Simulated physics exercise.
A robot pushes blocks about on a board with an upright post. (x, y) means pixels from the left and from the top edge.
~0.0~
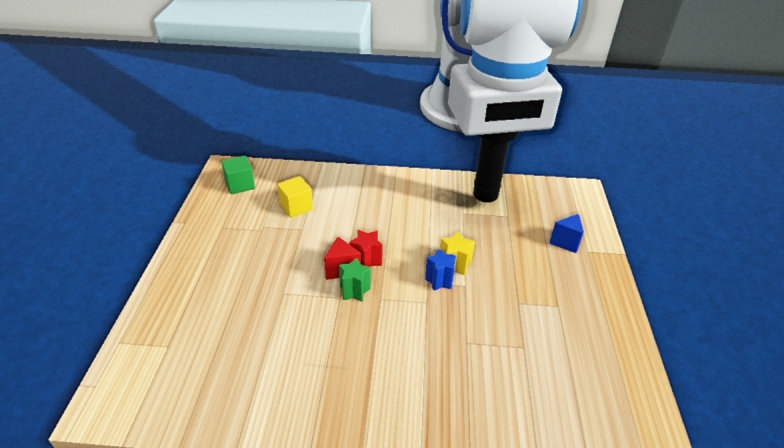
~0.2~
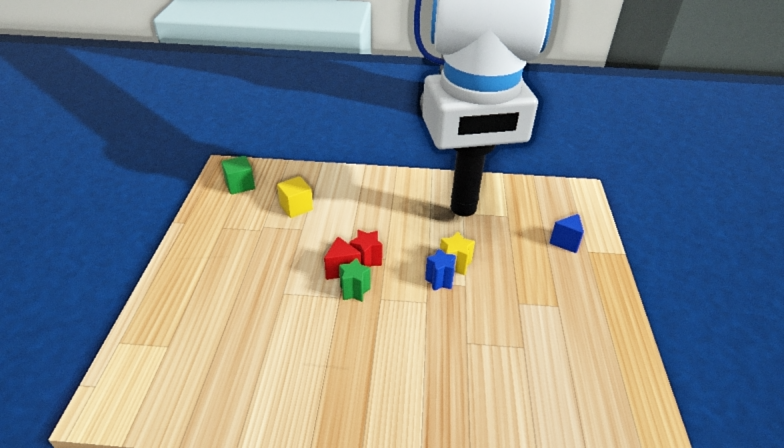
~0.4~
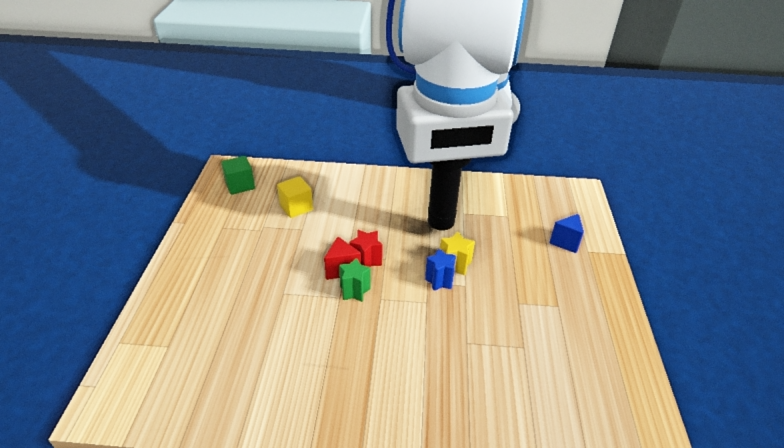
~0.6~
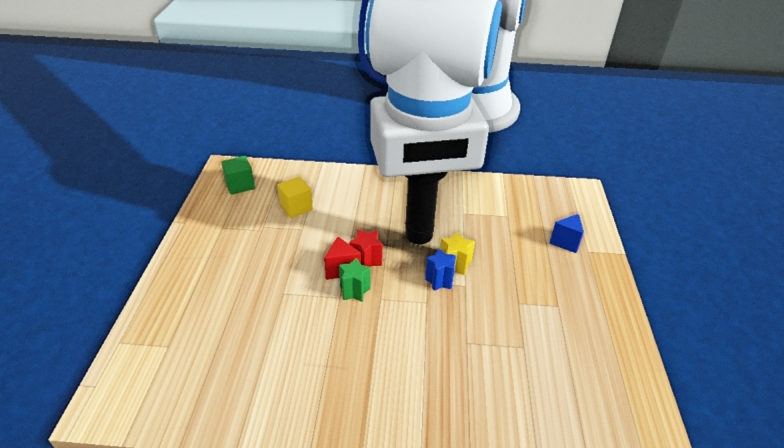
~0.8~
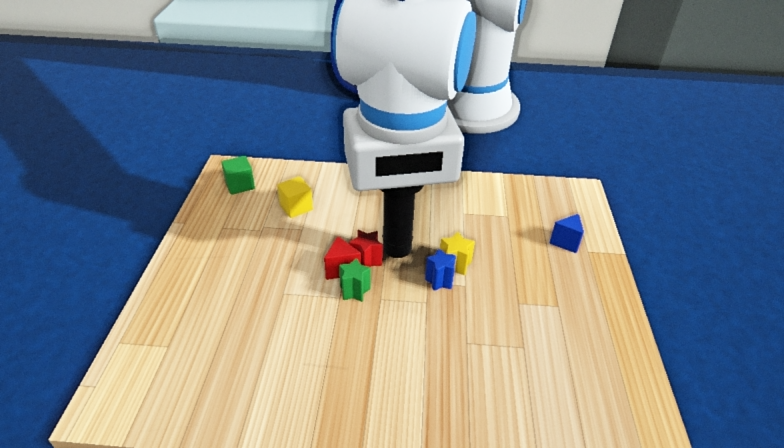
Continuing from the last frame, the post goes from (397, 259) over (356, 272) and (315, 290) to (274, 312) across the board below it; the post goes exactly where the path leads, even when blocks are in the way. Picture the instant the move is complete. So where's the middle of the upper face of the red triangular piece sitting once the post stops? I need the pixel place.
At roughly (247, 260).
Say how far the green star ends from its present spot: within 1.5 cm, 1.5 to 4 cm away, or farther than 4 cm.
Verdict: From 1.5 to 4 cm.
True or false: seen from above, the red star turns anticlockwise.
That is false.
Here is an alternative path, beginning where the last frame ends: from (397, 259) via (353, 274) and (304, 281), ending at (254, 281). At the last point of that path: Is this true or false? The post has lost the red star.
This is false.
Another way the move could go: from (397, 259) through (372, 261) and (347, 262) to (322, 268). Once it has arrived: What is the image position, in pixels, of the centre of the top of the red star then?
My best guess is (293, 247).
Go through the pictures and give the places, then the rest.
In the first picture, lower end of the post at (486, 196), tops of blocks, red triangular piece at (341, 249), green star at (354, 269), red star at (366, 239), blue star at (442, 259).
In the second picture, post at (463, 209), blocks as before.
In the third picture, post at (441, 223), blocks as before.
In the fourth picture, post at (419, 236), blocks as before.
In the fifth picture, post at (397, 249), red triangular piece at (341, 249), green star at (354, 269), red star at (366, 239), blue star at (442, 259).
The first path, step by step. One third of the way, post at (355, 262); red triangular piece at (305, 257), turned 15° clockwise; green star at (351, 273), turned 20° anticlockwise; red star at (328, 248), turned 20° clockwise.
Two thirds of the way, post at (314, 280); red triangular piece at (263, 262), turned 40° clockwise; green star at (340, 279), turned 90° anticlockwise; red star at (290, 258), turned 45° clockwise.
At the end, post at (272, 302); red triangular piece at (247, 260), turned 65° clockwise; green star at (340, 279), turned 90° anticlockwise; red star at (274, 266), turned 85° clockwise; blue star not moved.
